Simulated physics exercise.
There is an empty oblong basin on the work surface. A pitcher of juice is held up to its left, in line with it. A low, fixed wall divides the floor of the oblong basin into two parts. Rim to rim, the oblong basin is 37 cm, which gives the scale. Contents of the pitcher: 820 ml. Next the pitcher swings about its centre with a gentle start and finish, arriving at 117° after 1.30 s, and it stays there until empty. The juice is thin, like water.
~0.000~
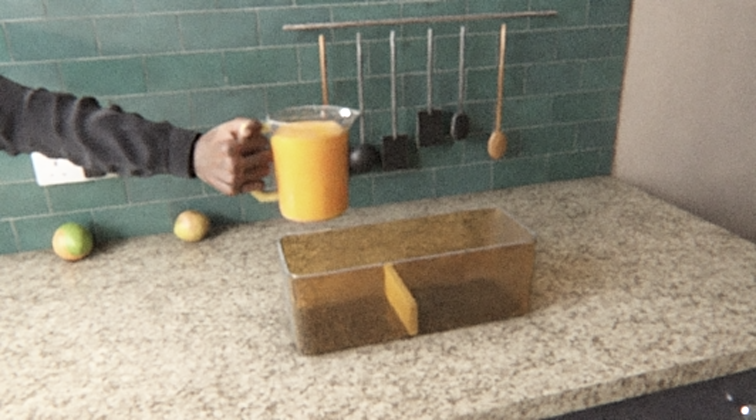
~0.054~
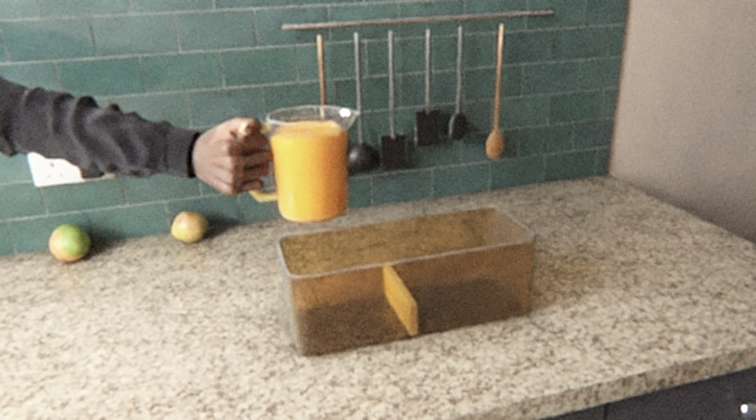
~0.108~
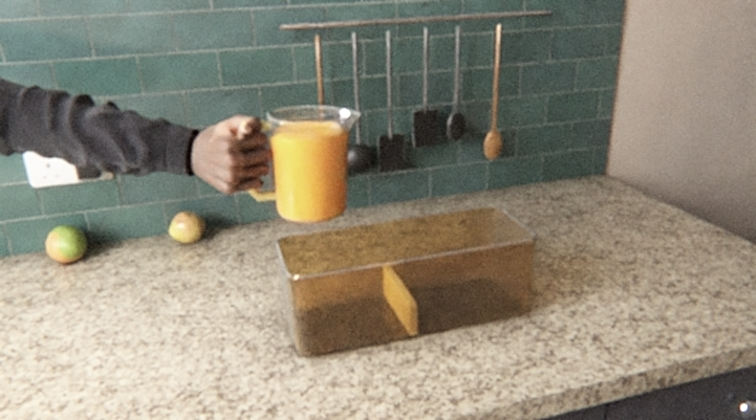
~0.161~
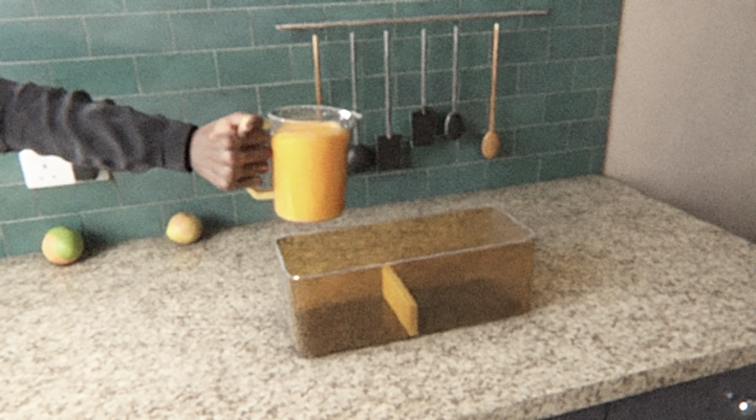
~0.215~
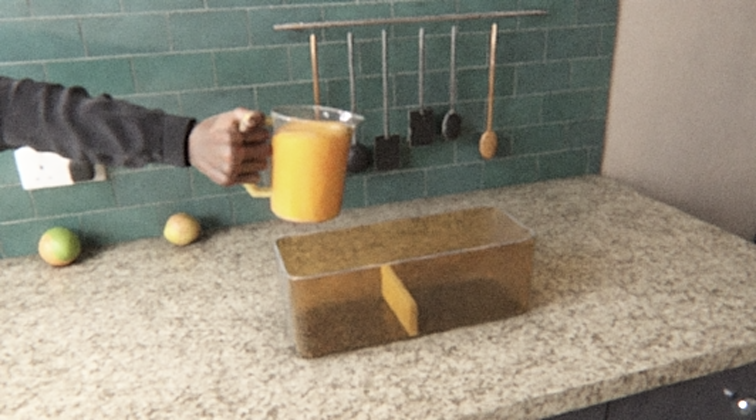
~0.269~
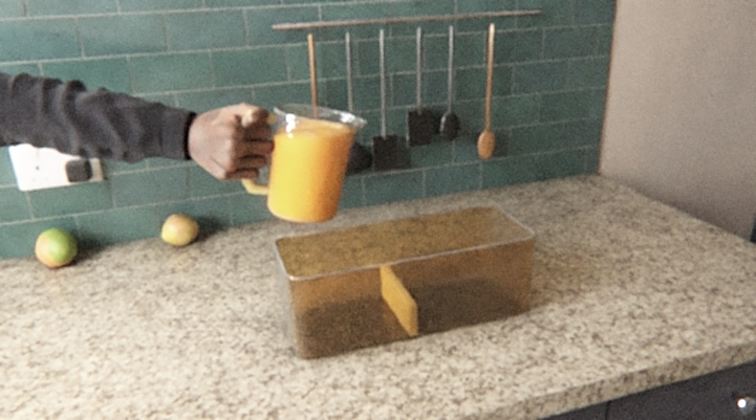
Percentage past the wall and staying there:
74 percent.
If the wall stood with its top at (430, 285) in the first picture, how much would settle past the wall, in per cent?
With the wall placed like that, close to 20 per cent.
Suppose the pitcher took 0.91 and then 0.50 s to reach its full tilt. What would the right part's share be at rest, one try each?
I'd expect close to 65 per cent and then close to 50 per cent.
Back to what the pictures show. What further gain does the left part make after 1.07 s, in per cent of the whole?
About 18 percent.
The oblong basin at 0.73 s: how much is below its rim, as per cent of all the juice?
Near 7 in a hundred.
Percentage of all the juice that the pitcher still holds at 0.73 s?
About 80 percent.
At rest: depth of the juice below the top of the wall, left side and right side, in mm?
Noted: Left near 42 mm, right near 28 mm.
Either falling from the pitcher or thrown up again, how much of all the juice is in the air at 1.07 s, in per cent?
Around 14 percent of the liquid.
By 0.73 s the tilt is 69° and 80 per cent is still to pour, 0 is left of the wall and 6 right of it.
By 1.07 s the tilt is 108° and 21 per cent is still to pour, 6 is left of the wall and 59 right of it.
By 1.42 s the tilt is 117° and 0 per cent is still to pour, 24 is left of the wall and 75 right of it.
By 1.80 s the tilt is 117° and 0 per cent is still to pour, 25 is left of the wall and 74 right of it.
At rest 25 per cent lies left of the wall, 74 right of it and 1 outside.
